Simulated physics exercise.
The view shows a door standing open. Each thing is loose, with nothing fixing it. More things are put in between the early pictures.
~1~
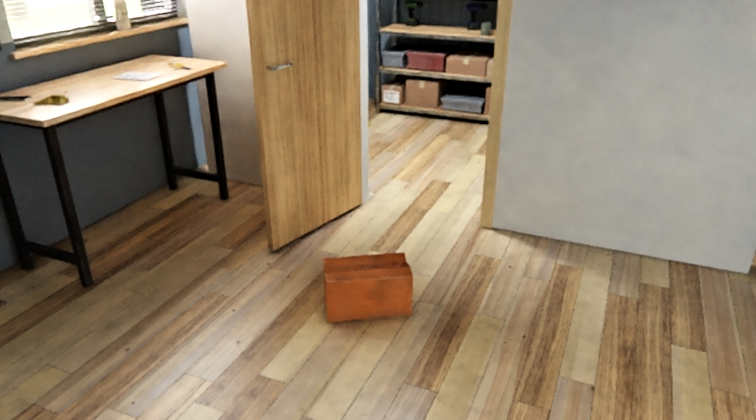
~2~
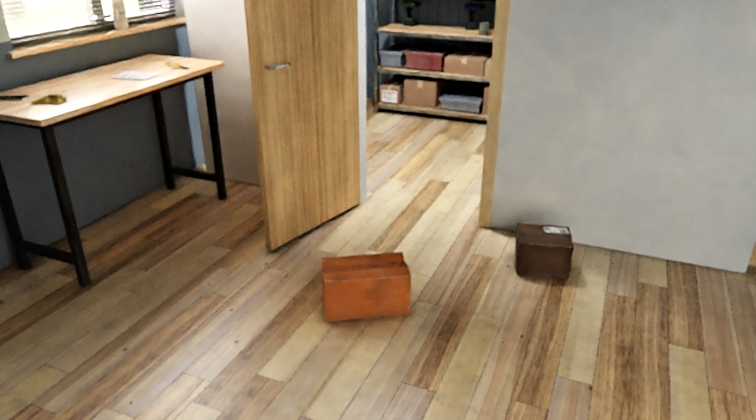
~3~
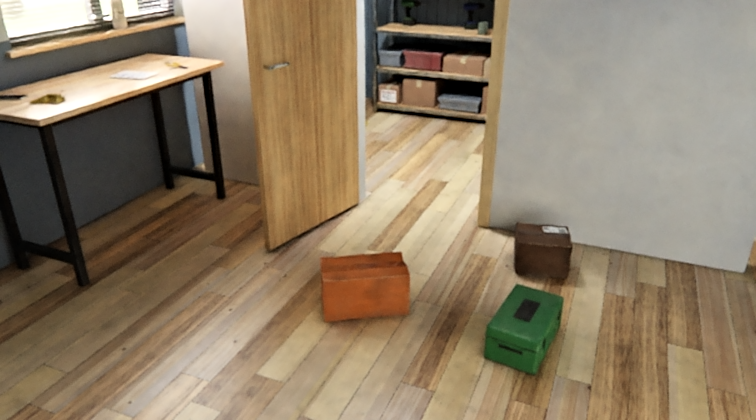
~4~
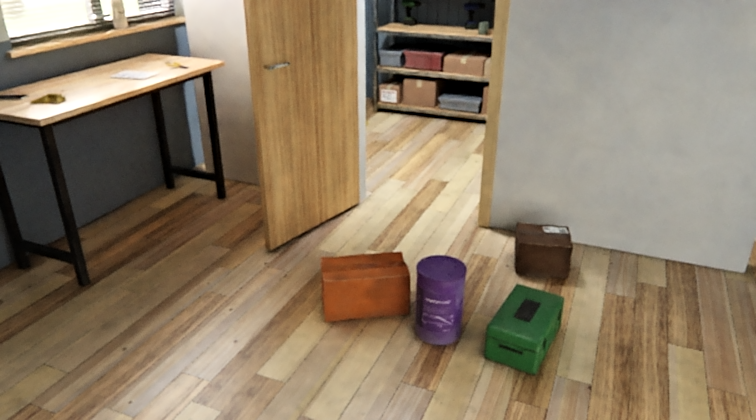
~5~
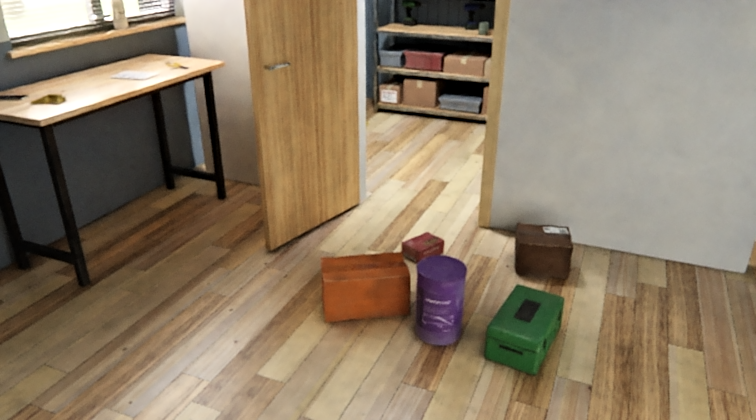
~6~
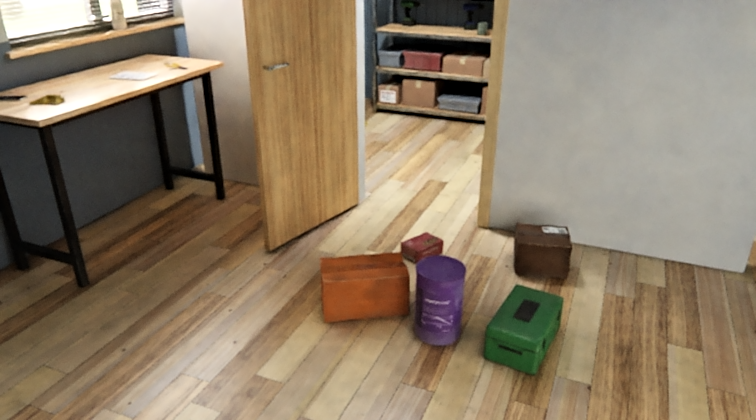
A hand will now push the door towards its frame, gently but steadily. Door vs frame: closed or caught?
Closed.
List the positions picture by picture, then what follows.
In the first frame, door wide open and still; orange box (367, 286).
In the second frame, door wide open and still; brown parcel (543, 250).
In the third frame, door wide open and still; orange box (364, 286); green toolbox (525, 327).
In the fourth frame, door wide open and still; brown parcel (542, 250); purple pail (440, 300).
In the fifth frame, door wide open and still; orange box (365, 286); green toolbox (526, 327).
In the sixth frame, door wide open and still; red box (422, 248); brown parcel (541, 250).
Then, 1.10 s after the last picture, open by 43°; red box slid a little near (430, 247).
Then, 1.40 s after the last picture, open by 20°; red box slid well along near (474, 236).
At rest, open by 0°; moved from the start, red box; the other 4 in place. Seen from the same camera at the end, red box near (494, 230).
